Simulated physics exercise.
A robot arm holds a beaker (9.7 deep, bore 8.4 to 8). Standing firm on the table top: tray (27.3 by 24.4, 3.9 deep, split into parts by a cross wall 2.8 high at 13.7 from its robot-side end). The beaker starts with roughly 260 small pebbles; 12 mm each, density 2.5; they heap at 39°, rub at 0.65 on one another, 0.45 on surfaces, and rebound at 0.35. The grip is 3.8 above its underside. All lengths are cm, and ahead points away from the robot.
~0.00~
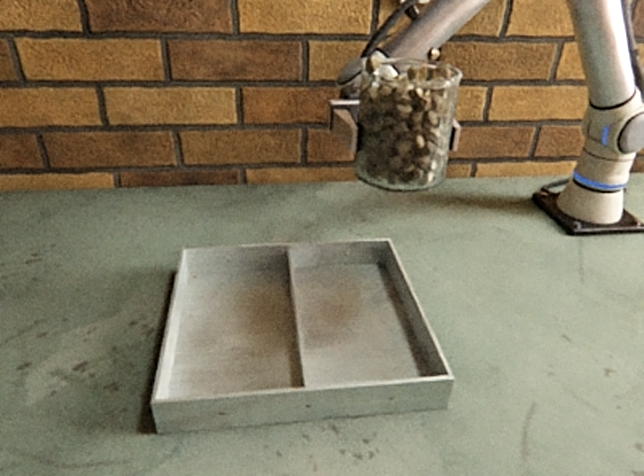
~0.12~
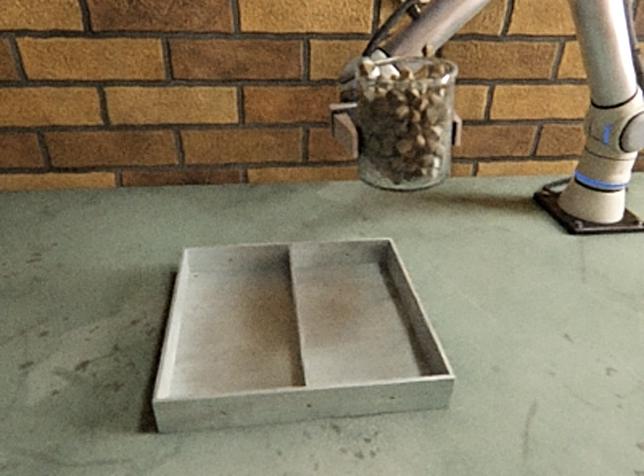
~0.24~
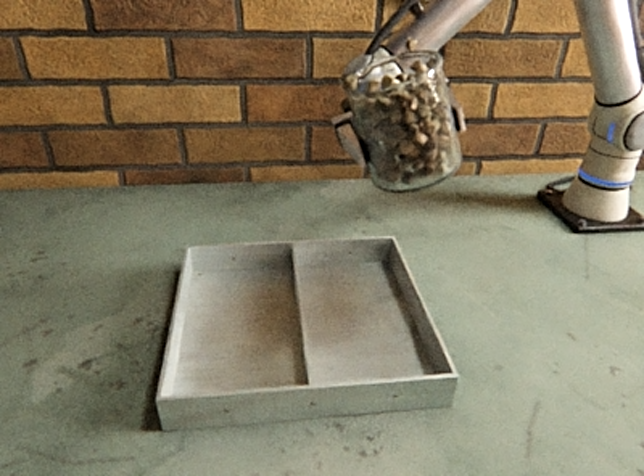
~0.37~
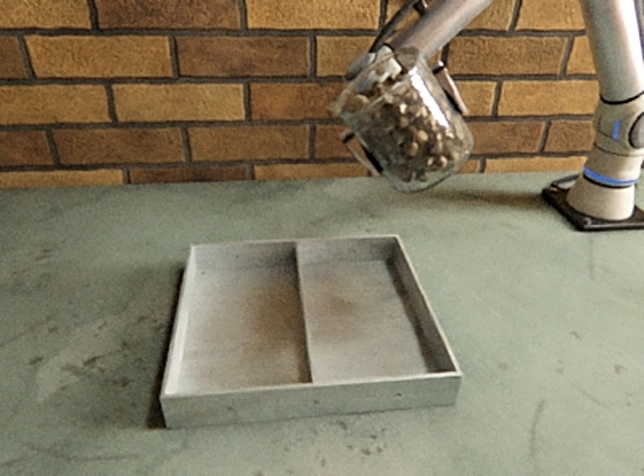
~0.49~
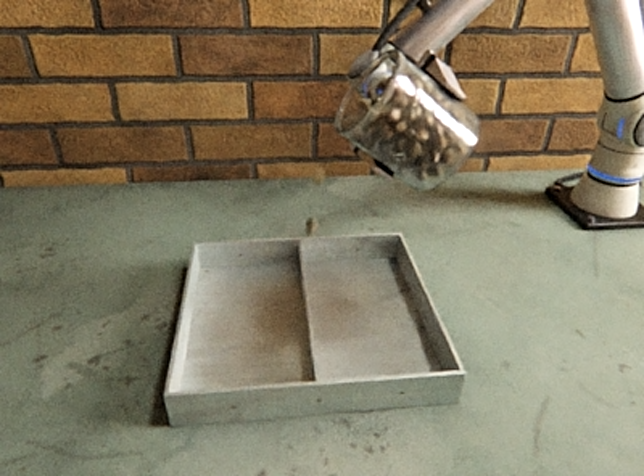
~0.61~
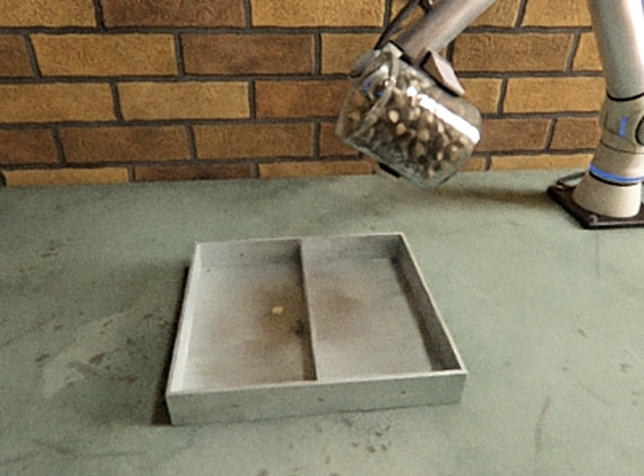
At first, a robot arm holds a clear beaker heaped with small pebbles almost level above and behind a gray divided tray on a green tabletop. The arm then tilts the beaker steadily to the left, and a couple of pebbles drop from it into the tray's left part.
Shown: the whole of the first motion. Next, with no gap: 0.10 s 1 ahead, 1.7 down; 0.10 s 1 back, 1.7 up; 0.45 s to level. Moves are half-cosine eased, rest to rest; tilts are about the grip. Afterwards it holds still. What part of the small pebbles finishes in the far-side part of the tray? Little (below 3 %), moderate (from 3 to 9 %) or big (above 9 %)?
Answer: Little; below 3 % of the small pebbles finish in the far-side part of the tray.
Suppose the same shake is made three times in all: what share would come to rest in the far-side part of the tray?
Then about 0 per cent.
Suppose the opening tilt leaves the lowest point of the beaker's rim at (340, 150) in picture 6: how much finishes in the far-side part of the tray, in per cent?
Some 5 per cent.
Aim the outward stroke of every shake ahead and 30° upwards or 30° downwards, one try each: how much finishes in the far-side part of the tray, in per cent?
Some 5 and 0 per cent.
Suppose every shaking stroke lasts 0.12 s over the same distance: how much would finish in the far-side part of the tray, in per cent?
It would be near 0 per cent.
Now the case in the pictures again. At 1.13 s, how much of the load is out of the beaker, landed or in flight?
About 0 per cent by then.
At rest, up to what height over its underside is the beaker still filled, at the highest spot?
Roughly 9.5 cm.
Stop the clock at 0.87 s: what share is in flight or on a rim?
Roughly 0 per cent.
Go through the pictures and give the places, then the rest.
In the first frame, the beaker middle at (404, 125), level; upper third of the load around (407, 101), from x 365 to 445, top at y 55; 258 in the beaker.
In the second frame, the beaker middle at (404, 125), tilted 6° forward; upper third of the load around (405, 100), from x 365 to 445, top at y 50.
In the third frame, the beaker middle at (405, 124), tilted 20° forward; upper third of the load around (405, 100), from x 350 to 450, top at y 45.
In the fourth frame, the beaker middle at (405, 123), tilted 39° forward; upper third of the load around (406, 102), from x 335 to 460, top at y 70; 257 in the beaker, 1 in flight or on a rim.
In the fifth frame, the beaker middle at (406, 124), tilted 53° forward; upper third of the load around (408, 103), from x 310 to 465, top at y 70; 256 in the beaker, 2 in flight or on a rim.
In the sixth frame, the beaker middle at (407, 124), tilted 59° forward; upper third of the load around (410, 103), from x 275 to 465, top at y 70; 256 in the beaker, 2 in the far-side part.
After 0.87 s, tilted 56° forward, highest piece 28 above the table; 256 in the beaker, 2 in the far-side part.
After 1.13 s, tilted 11° forward, highest piece 29 above the table; 256 in the beaker, 2 in the far-side part.
After 1.46 s, level, highest piece 29 above the table; 256 in the beaker, 2 in the far-side part.
After 2.51 s, level, highest piece 29 above the table; 256 in the beaker, 2 in the far-side part.
In the end, 256 in the beaker, 2 in the far-side part. That is 1 % in the far-side part of the tray.
